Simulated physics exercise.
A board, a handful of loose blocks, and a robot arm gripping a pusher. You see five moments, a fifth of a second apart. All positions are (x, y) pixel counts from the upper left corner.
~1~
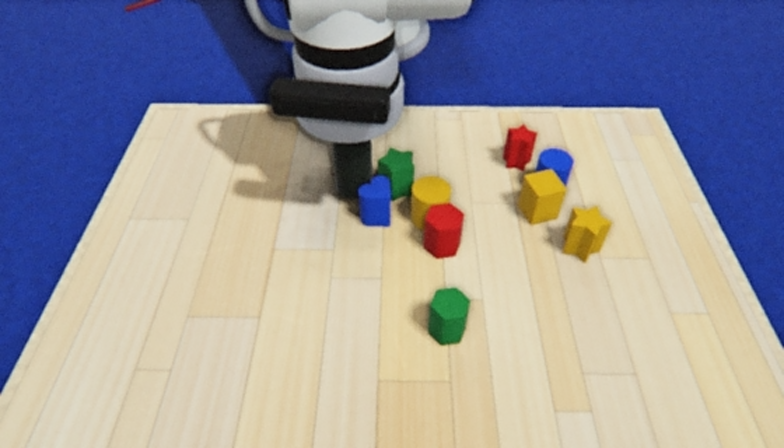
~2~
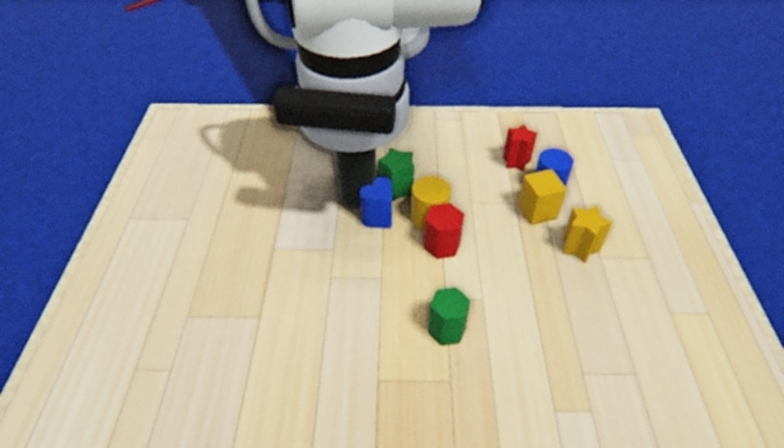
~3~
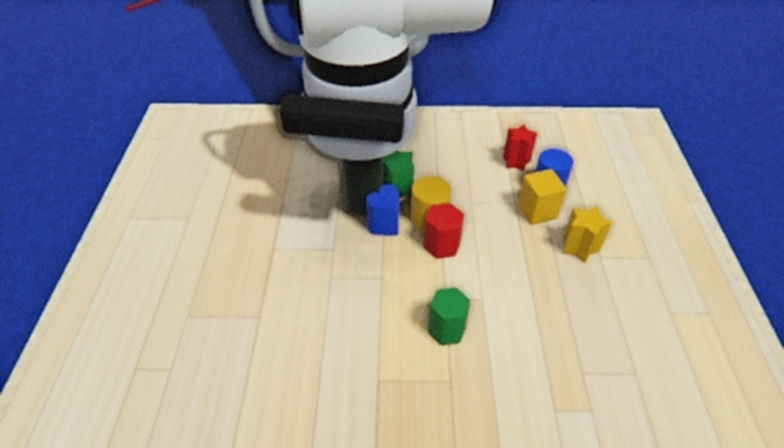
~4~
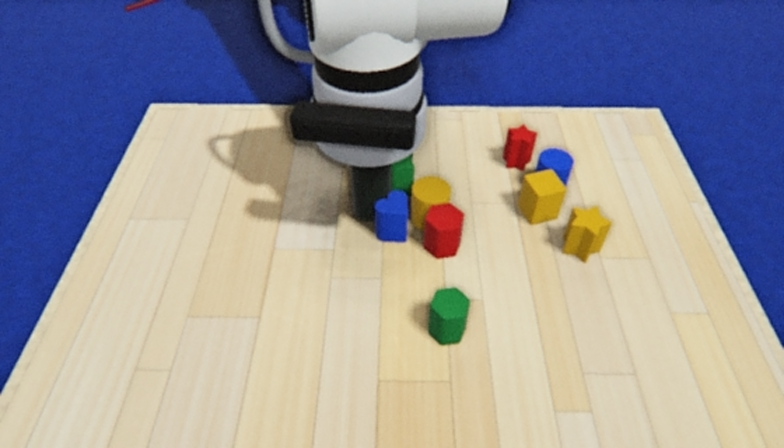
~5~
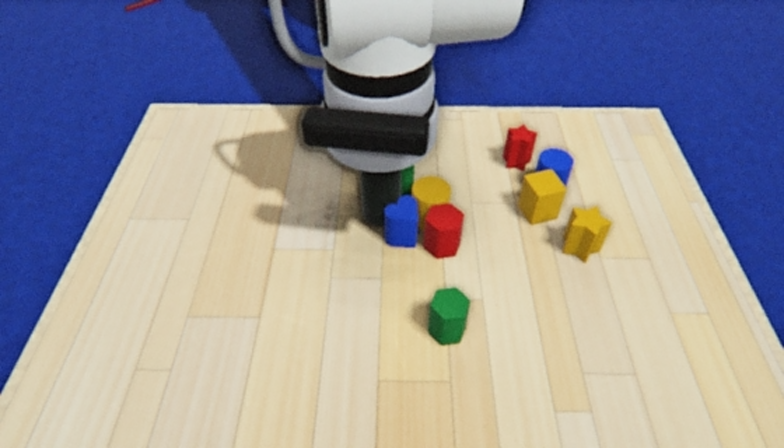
The robot arm's pusher slowly nudged the blue block a short way right and toward the viewer, bringing it closer to the red block, while the other blocks on the wooden table stayed still.
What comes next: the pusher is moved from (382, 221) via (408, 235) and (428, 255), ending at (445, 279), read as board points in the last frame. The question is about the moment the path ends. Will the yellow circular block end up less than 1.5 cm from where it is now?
Going by the path, yes.
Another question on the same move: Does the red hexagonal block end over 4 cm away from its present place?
Going by the path, no.
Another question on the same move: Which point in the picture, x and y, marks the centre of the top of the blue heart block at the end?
At pixel (474, 272).
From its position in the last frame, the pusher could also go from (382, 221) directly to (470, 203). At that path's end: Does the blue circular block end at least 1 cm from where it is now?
Answer: No.
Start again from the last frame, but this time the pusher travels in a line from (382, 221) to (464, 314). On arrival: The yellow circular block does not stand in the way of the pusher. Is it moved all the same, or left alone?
At the end, its place is the same.
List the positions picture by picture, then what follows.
Tip of the pusher (355, 187), middles of tops, green star block (397, 159), blue heart block (377, 188), yellow circular block (432, 189), red hexagonal block (445, 216), in the first picture.
Pusher (358, 195), blue heart block (378, 189), in the second picture.
Pusher (364, 202), blue heart block (385, 197), in the third picture.
Pusher (372, 208), blue heart block (394, 203), in the fourth picture.
Pusher (382, 212), green star block hidden, blue heart block (403, 208), yellow circular block (432, 189), red hexagonal block (445, 216), in the fifth picture.
The first path, step by step. Halfway along, pusher (420, 236); blue heart block (444, 235); yellow circular block (444, 190); red hexagonal block (476, 225), turned 35° anticlockwise.
At the end, pusher (446, 271); green star block unmoved; blue heart block (474, 272); yellow circular block (444, 190); red hexagonal block (480, 227), turned 45° anticlockwise.
